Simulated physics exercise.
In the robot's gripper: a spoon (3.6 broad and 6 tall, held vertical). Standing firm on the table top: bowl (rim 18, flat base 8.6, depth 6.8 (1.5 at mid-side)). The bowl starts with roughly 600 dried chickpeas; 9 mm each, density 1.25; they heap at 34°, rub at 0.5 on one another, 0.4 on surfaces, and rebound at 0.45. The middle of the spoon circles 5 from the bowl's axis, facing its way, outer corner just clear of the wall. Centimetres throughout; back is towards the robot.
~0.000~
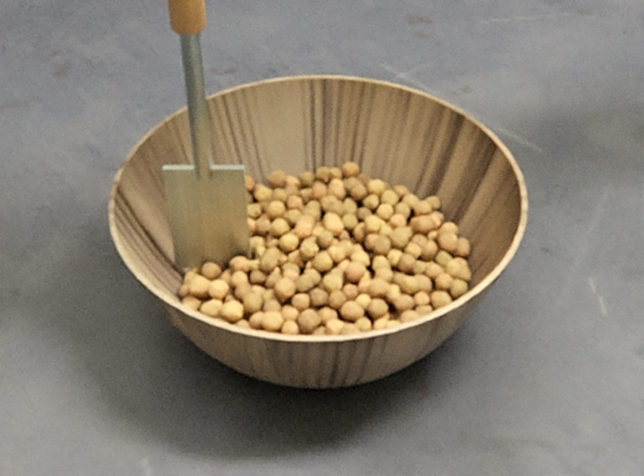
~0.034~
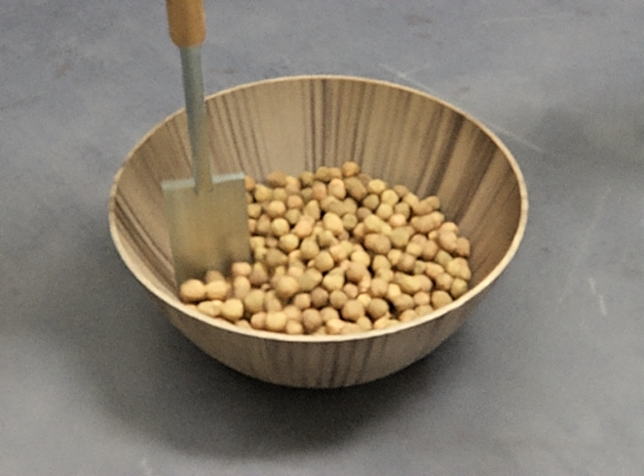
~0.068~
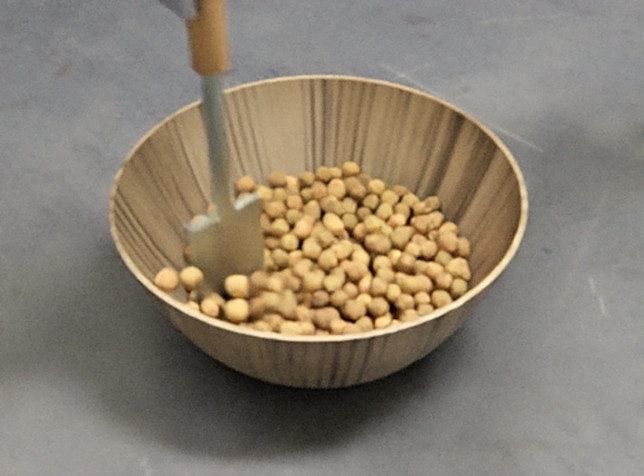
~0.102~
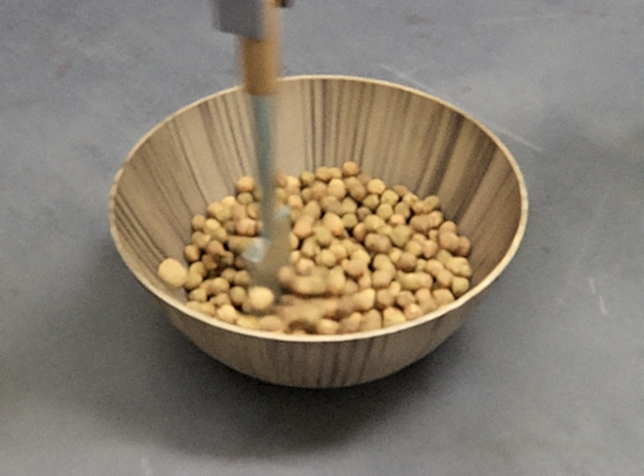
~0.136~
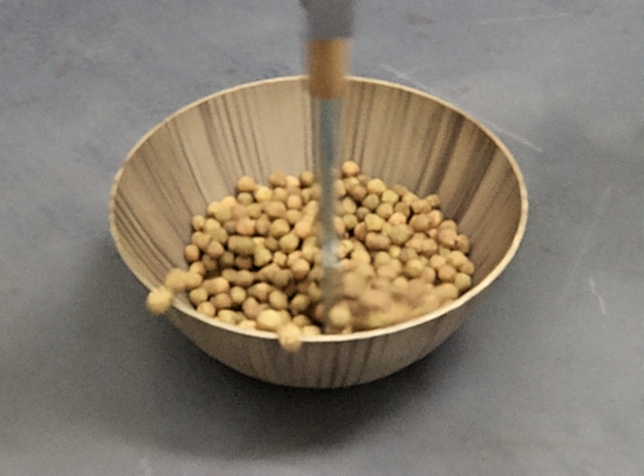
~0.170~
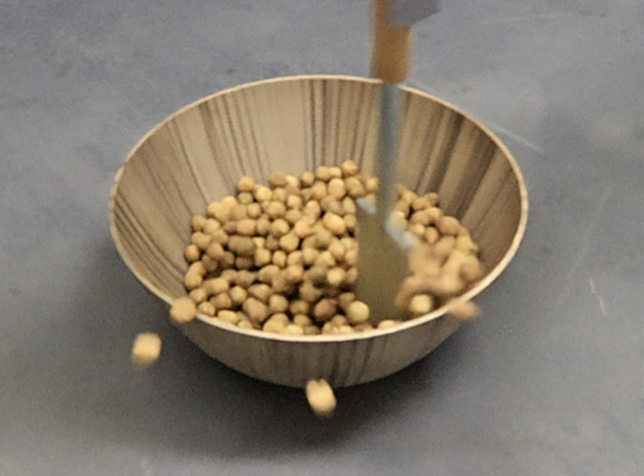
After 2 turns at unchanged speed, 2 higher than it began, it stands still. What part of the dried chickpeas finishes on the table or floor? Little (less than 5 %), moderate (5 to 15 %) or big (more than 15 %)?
On the table or floor the share is moderate, 5 to 15 %.
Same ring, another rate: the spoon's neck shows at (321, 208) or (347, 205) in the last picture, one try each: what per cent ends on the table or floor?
About 5 and 5 per cent.
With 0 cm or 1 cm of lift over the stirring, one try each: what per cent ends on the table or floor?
Some 25 and 15 per cent.
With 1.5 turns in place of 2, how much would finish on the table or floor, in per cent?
It would be near 10 per cent.
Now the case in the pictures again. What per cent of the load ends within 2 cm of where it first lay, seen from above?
About 60 per cent.
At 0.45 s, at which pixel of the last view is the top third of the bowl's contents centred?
At about (258, 239).
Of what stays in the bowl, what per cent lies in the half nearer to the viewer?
Roughly 50 per cent.
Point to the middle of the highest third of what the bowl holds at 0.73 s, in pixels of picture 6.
Near (328, 246).
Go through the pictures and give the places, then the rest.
In the first frame, spoon neck at (201, 139), 0° round; upper third of the load around (336, 255), from x 185 to 460, top at y 170; 600 in the bowl.
In the second frame, spoon neck at (201, 152), 12° round; upper third of the load around (331, 259), from x 190 to 465, top at y 170.
In the third frame, spoon neck at (221, 182), 40° round; upper third of the load around (329, 261), from x 165 to 465, top at y 170.
In the fourth frame, spoon neck at (267, 203), 68° round; upper third of the load around (332, 269), from x 170 to 465, top at y 170.
In the fifth frame, spoon neck at (328, 207), 96° round; upper third of the load around (360, 274), from x 160 to 465, top at y 170; 598 in the bowl, 2 in flight or on the tool.
In the sixth frame, spoon neck at (386, 192), 124° round; upper third of the load around (393, 263), from x 145 to 470, top at y 170; 596 in the bowl, 4 in flight or on the tool.
After 0.45 s, 356° round, highest piece 8 above the table; 554 in the bowl, 38 on the table or floor, 8 in flight or on the tool.
After 0.73 s, 228° round, highest piece 6 above the table; 551 in the bowl, 49 on the table or floor.
After 1.07 s, 0° round, highest piece 5 above the table; 551 in the bowl, 49 on the table or floor.
After 1.77 s, 0° round, highest piece 5 above the table; 551 in the bowl, 49 on the table or floor.
At rest, 551 in the bowl, 49 on the table or floor. That is 8 % on the table or floor.
